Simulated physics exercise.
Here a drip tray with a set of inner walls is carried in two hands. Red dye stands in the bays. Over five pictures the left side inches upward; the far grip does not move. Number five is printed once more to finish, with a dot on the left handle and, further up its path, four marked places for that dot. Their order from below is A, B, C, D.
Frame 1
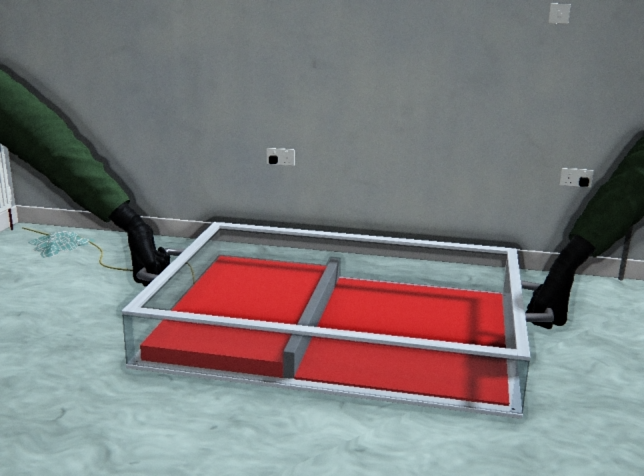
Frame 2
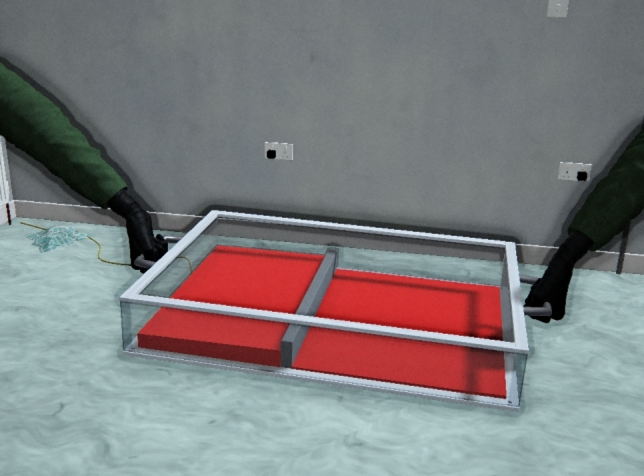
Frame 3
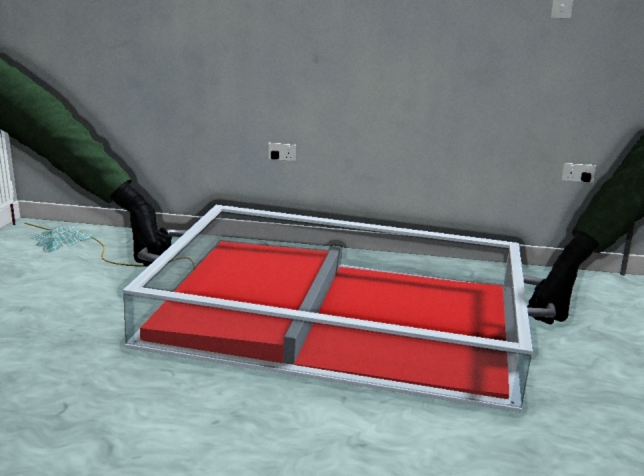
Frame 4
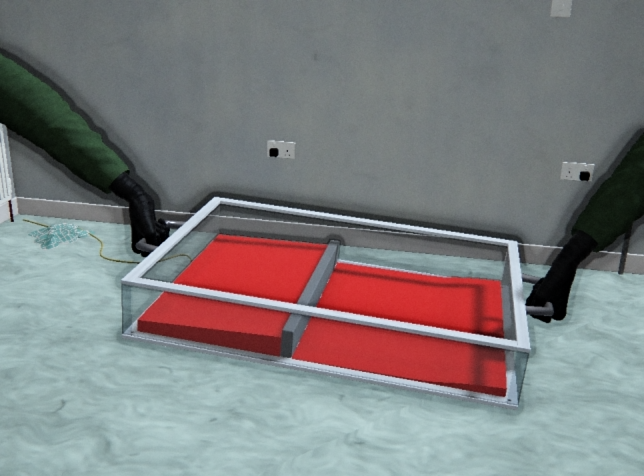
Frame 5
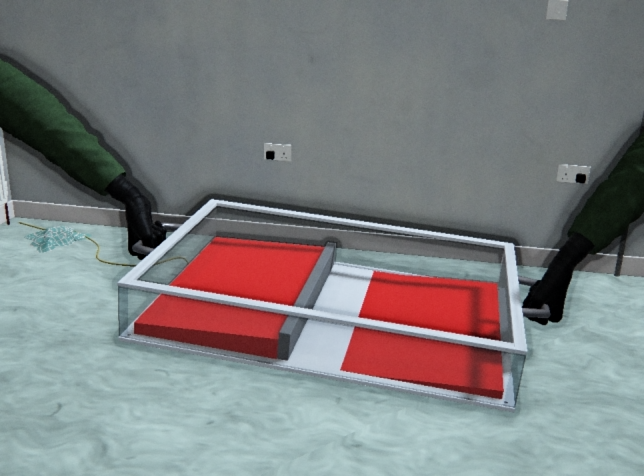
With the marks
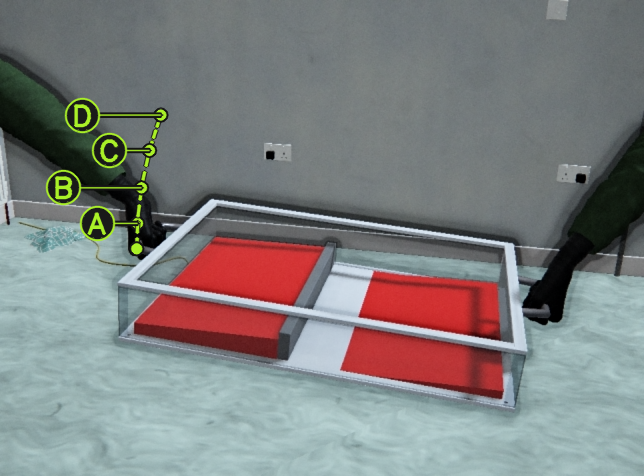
A clear tray of red liquid, split by a grey wall, was tilted slightly down to the right by two gloved hands, and the red in the right section drew away from the divider, baring white floor.
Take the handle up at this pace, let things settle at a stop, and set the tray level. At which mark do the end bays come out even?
Choose C.
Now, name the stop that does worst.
The answer is A.
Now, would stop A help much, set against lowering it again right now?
No, hardly at all.
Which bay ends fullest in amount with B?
The left bay.
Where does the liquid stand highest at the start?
The left bay.
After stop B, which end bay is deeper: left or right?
The left end bay.
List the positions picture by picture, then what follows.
The tray is level; deepest in the left bay, at (249, 301), shallowest in the right; left handle at (154, 263).
Tipped about 1° down to the right; no wall is crossed; left handle at (152, 250).
Tipped about 2° down to the right; no wall is crossed; left handle at (155, 244).
Tipped about 3° down to the right; no wall is crossed; left handle at (153, 234).
Tipped about 3° down to the right; deepest in the left bay, at (245, 281), shallowest in the right; left handle at (150, 237).
On the marked copy, A at (137, 223); B at (141, 187); C at (149, 150); D at (160, 115).
For stop A, the left end bay stands much deeper than the other; nothing spills.
For stop B, the left end bay stands much deeper than the other; nothing spills.
For stop C, the two end bays stand about equally deep; nothing spills.
For stop D, the right end bay stands a little deeper than the other; nothing spills.
